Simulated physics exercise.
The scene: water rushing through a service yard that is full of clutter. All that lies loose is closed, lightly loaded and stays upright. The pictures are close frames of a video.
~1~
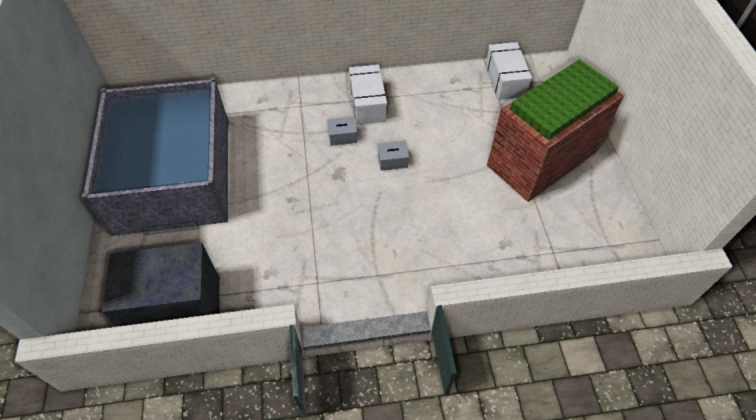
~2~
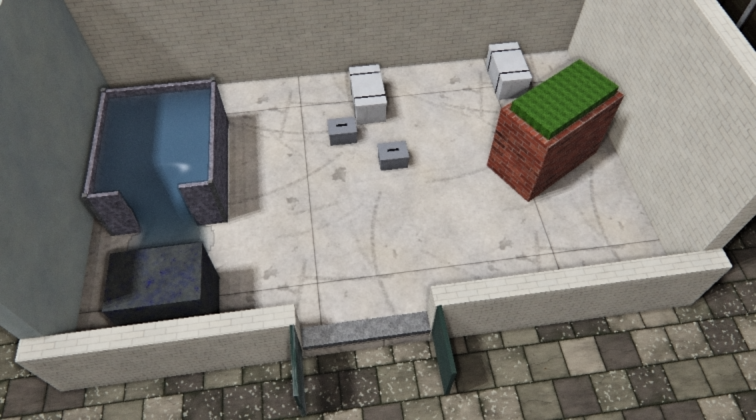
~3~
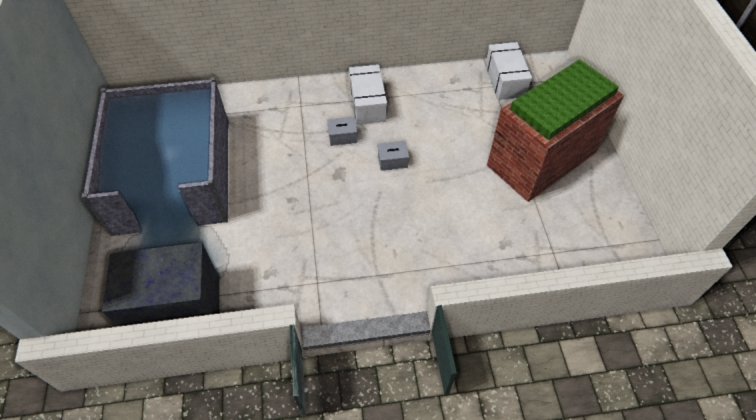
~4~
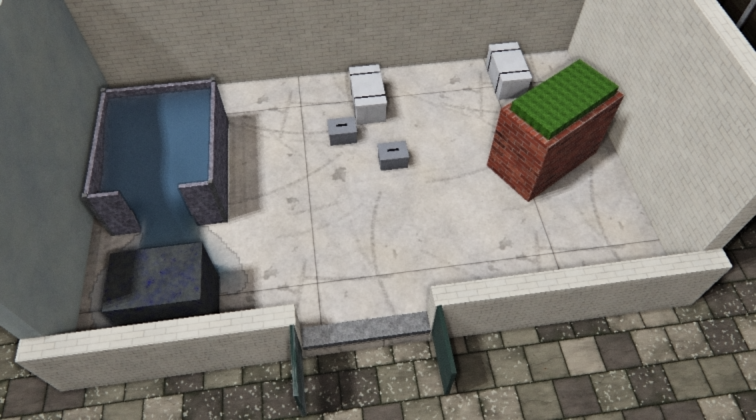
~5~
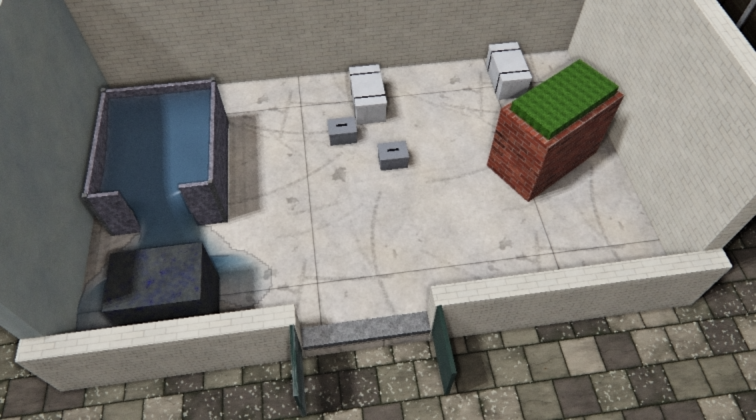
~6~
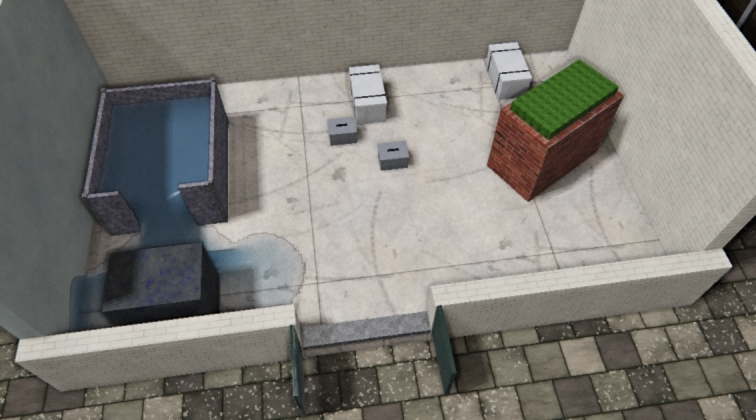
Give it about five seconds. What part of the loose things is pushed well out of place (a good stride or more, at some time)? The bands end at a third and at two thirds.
Share: Between one and two thirds.
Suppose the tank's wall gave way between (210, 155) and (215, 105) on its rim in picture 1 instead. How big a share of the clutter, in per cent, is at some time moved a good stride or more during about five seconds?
About 100 per cent.
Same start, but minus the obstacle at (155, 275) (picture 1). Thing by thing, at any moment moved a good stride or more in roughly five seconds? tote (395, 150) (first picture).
Verdict: That far or more.
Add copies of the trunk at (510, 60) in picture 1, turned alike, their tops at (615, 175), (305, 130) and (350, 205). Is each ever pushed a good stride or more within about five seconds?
In that order: Under that, not that far, shifted that much.
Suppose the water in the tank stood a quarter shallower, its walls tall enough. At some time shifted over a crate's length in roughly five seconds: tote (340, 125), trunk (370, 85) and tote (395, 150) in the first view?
In that order: Less than that, no, pushed that far.
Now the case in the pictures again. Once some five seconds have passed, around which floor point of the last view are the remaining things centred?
Around (458, 97).
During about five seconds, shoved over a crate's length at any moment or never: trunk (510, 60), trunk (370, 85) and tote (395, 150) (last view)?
One after the other: No, never so far, moved that far.
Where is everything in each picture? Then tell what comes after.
In the first picture, a tote is out of sight; a tote at (393, 150) rests on the ground; 0 of 5 have shifted.
In the second picture, a tote is out of sight; a tote at (393, 150) rests on the ground; 0 of 5 have shifted.
In the third picture, a tote is out of sight; a tote at (393, 150) rests on the ground; 0 of 5 have shifted.
In the fourth picture, a tote is out of sight; a tote at (393, 150) rests on the ground; 0 of 5 have shifted.
In the fifth picture, a tote is out of sight; a tote at (393, 150), on the bottom; 0 of 5 have shifted.
In the sixth picture, a tote is out of sight; a tote at (393, 150) rests on the ground; 0 of 5 have shifted.
A moment on, 0 of 5 are well off their spots; 0 afloat.
Next, 0 of 5 are well off their spots; 0 afloat.
Later, 1 of 5 are well off their spots; 0 afloat.
In the end, 3 of 5 are well off their spots, and 3 have been at some point; 3 afloat.
